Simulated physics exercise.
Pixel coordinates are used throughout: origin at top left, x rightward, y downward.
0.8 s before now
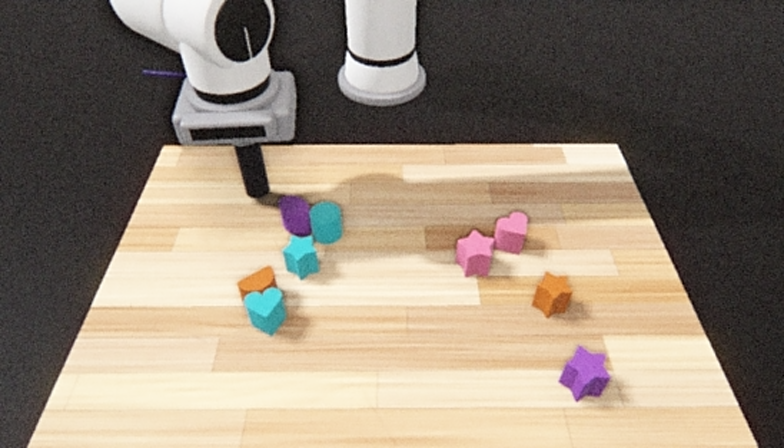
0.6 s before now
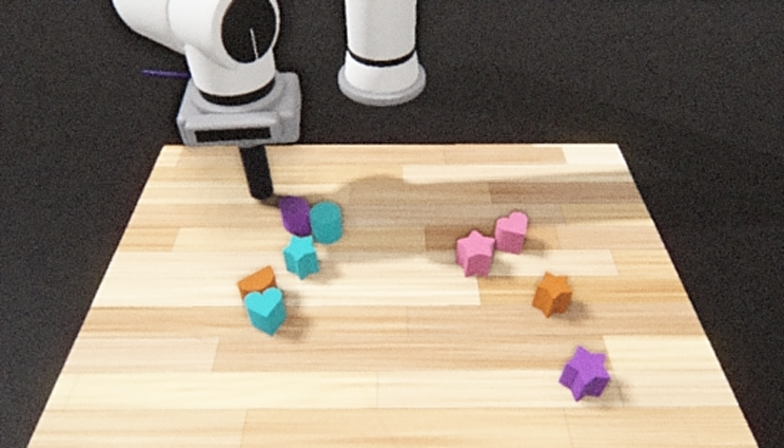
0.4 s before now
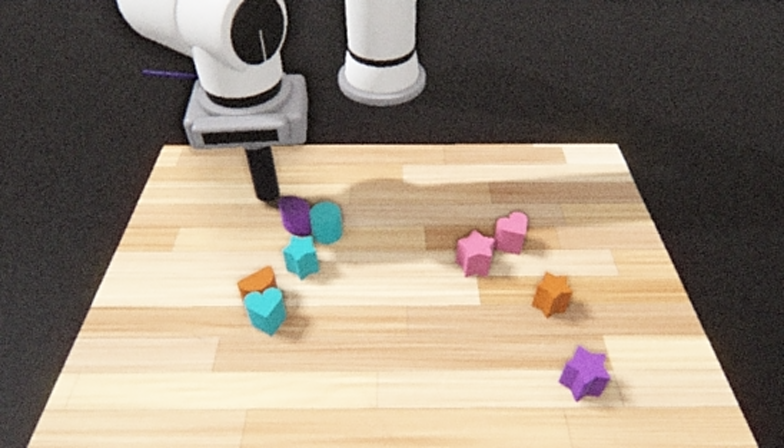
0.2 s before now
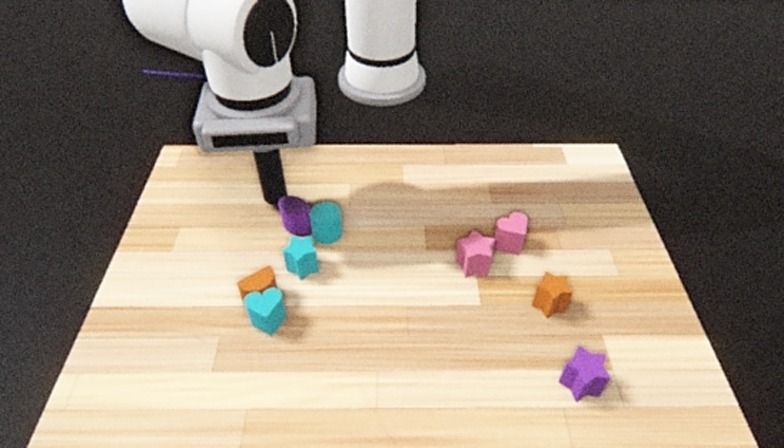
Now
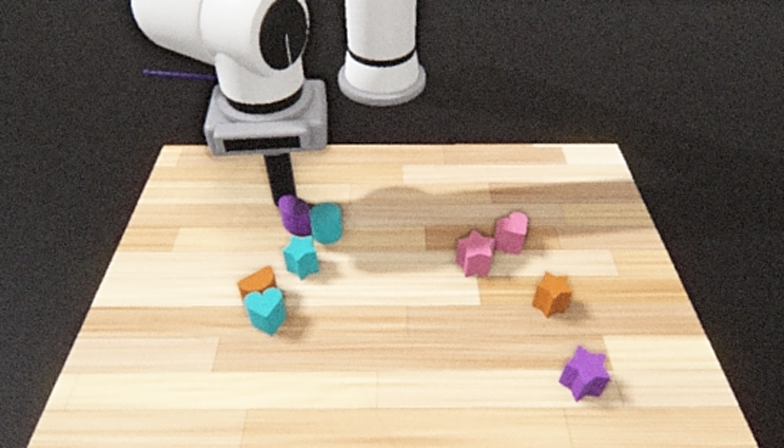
The video shows a robot arm holding a black stick over a wooden board scattered with turquoise, purple, orange and pink blocks. The stick shifts slightly right and toward the purple block, while the blocks stay still.
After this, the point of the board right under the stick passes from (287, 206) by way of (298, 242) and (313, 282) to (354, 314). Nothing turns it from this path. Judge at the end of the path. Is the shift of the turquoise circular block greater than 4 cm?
Going by the path, no.
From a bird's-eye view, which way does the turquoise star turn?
Watching from overhead, you'd notice the turquoise star rotating clockwise.
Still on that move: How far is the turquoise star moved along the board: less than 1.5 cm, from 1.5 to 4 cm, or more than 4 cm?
Covers over 4 cm.
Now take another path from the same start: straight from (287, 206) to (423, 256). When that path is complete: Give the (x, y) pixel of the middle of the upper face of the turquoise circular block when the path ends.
Its top middle is near (343, 231).
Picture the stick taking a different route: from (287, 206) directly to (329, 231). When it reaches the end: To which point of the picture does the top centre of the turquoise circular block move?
The centre of its top face lies at (344, 225).
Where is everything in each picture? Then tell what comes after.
In the first frame, tip of the stick at (258, 191), middles of tops, orange D-shaped block at (258, 279), purple oval at (294, 205), turquoise star at (300, 246), turquoise circular block at (325, 212).
In the second frame, stick at (262, 192), nothing pushed.
In the third frame, stick at (268, 194), nothing pushed.
In the fourth frame, stick at (276, 197), nothing pushed.
In the fifth frame, stick at (285, 200), orange D-shaped block at (258, 279), purple oval at (294, 205), turquoise star at (300, 246), turquoise circular block at (325, 212).
The first path, step by step. One third of the way, stick at (297, 236); purple oval at (303, 239), turned 45° anticlockwise; turquoise star at (303, 258); turquoise circular block at (329, 214).
Two thirds of the way, stick at (312, 276); purple oval at (320, 281), turned 45° anticlockwise; turquoise star at (318, 304); turquoise circular block at (329, 214).
At the end, stick at (353, 308); orange D-shaped block unmoved; purple oval at (347, 319); turquoise star at (322, 336), turned 45° clockwise; turquoise circular block at (329, 214).
